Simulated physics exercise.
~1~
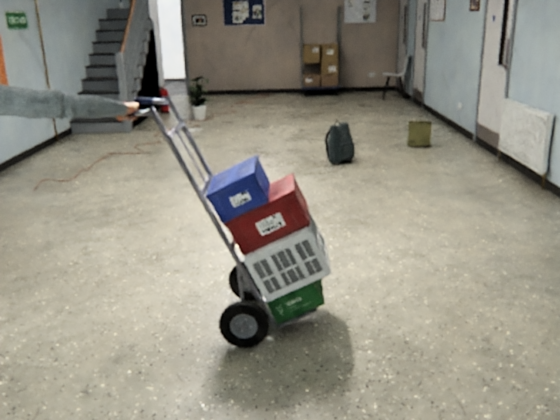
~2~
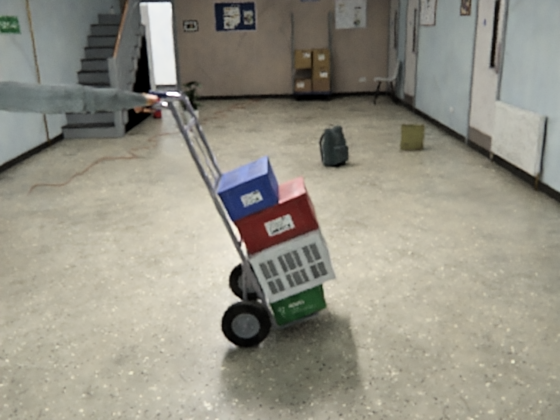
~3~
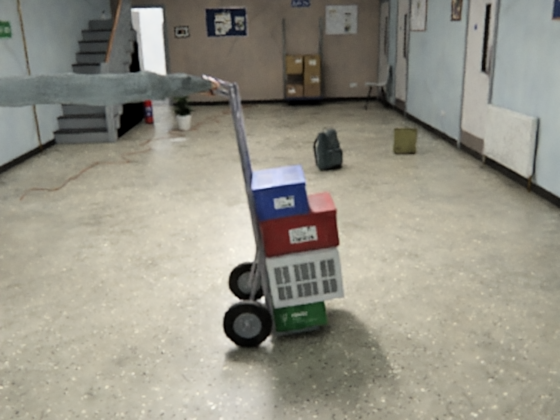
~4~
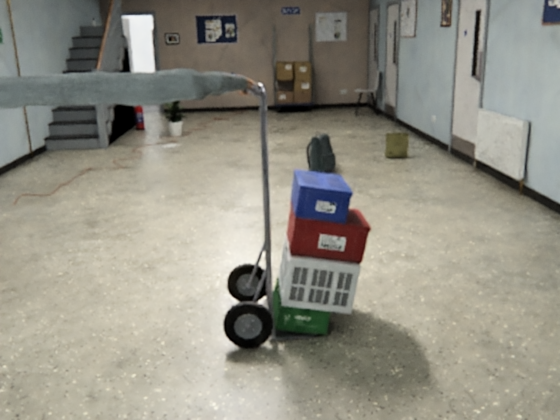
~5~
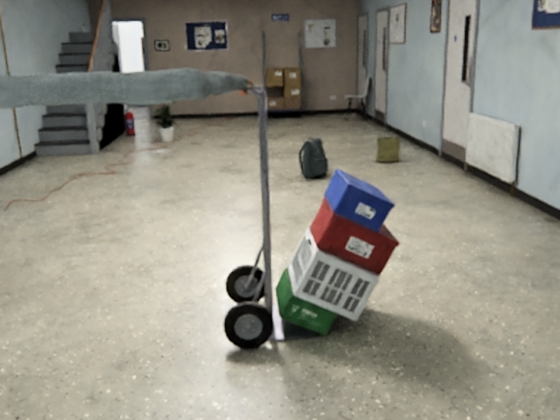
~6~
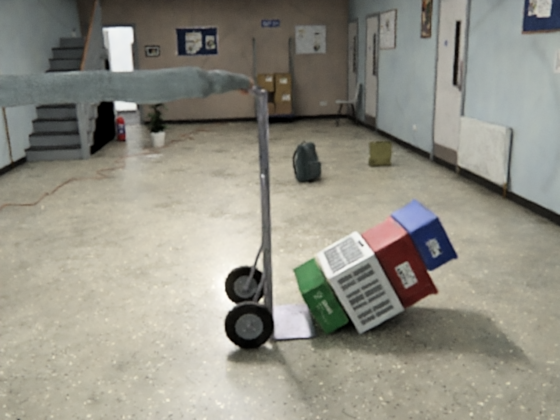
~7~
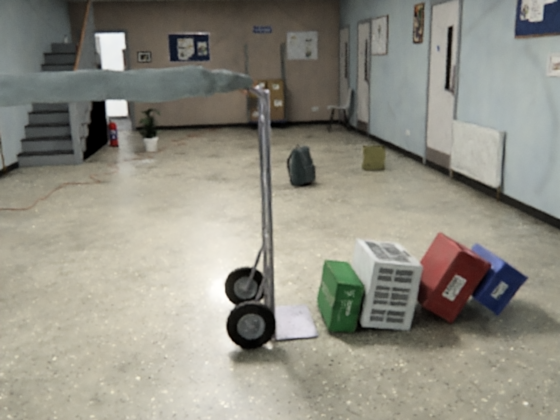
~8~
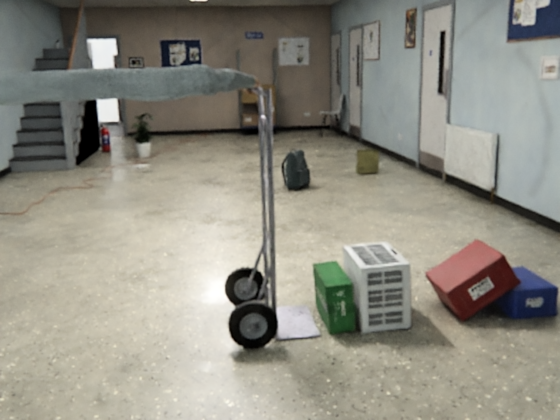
In a hallway, an arm swings a loaded sack truck upright, and the four stacked containers topple right onto the floor.
